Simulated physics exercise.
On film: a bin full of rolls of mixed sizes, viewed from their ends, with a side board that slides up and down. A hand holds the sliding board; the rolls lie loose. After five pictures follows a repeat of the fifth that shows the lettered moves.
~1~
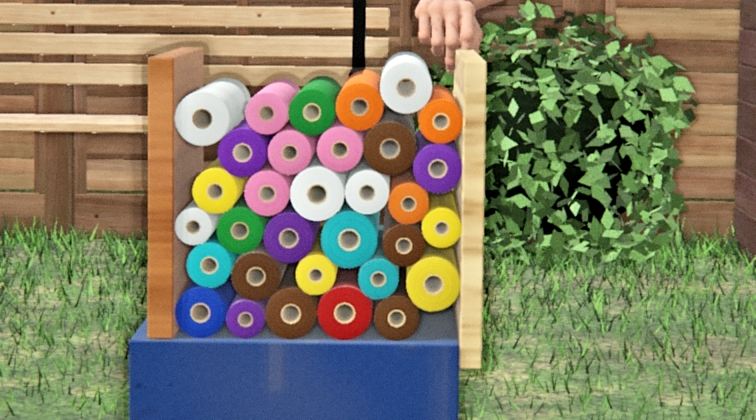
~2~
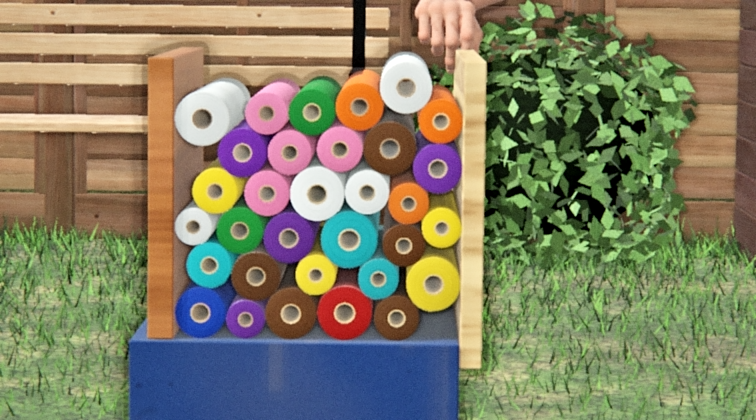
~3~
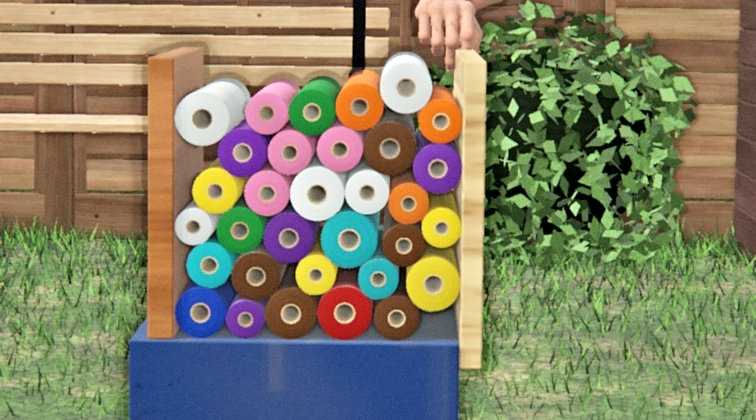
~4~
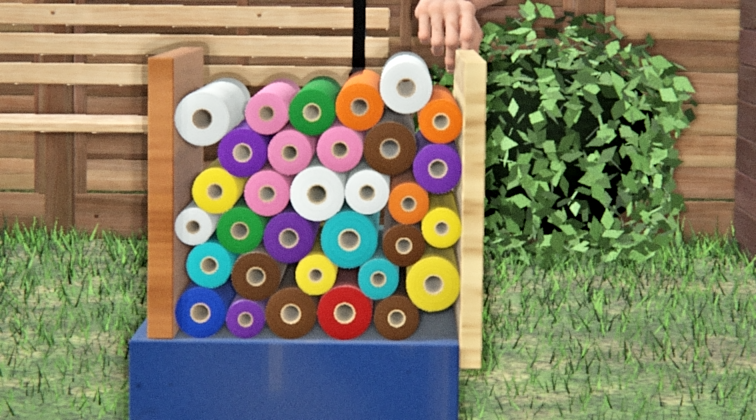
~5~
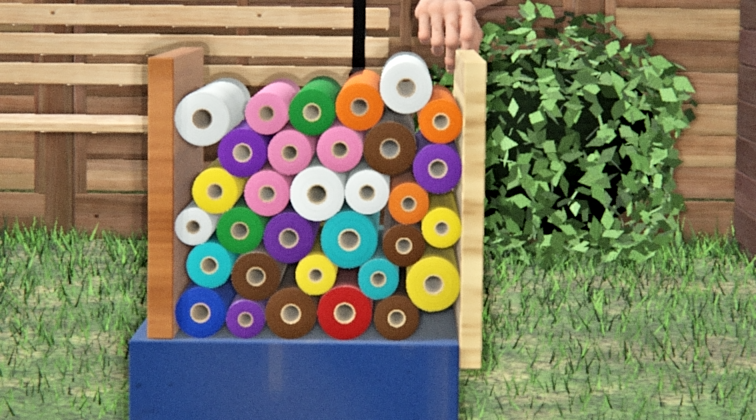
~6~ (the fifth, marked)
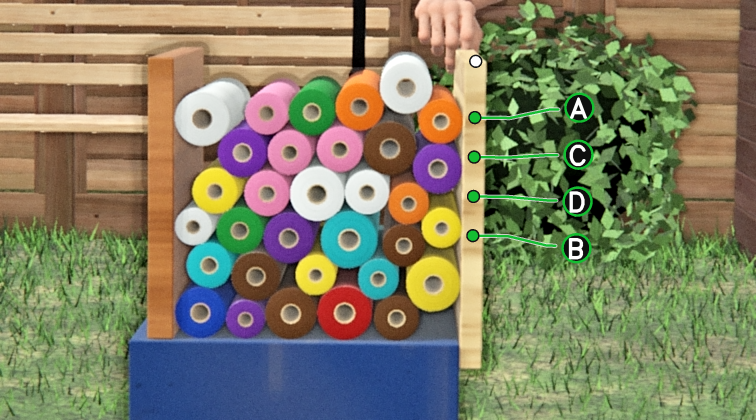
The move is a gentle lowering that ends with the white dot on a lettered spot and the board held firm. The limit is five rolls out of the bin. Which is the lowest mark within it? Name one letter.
Mark B is as low as it can go.
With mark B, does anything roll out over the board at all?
Yes.
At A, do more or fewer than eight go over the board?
At A, fewer than eight.
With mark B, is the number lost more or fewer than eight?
Fewer than eight.
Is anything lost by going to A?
At A: No.
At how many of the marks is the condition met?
Four of them.
On the copy, A at (475, 117); B at (473, 236); C at (474, 157); D at (474, 197); the white dot at (476, 61).
On B. First, top of the board (463, 142).
Then, top of the board (461, 232).
Finally, top of the board (461, 235), five out over the board.
By contrast, A none out over the board; C none out over the board; D two out over the board.
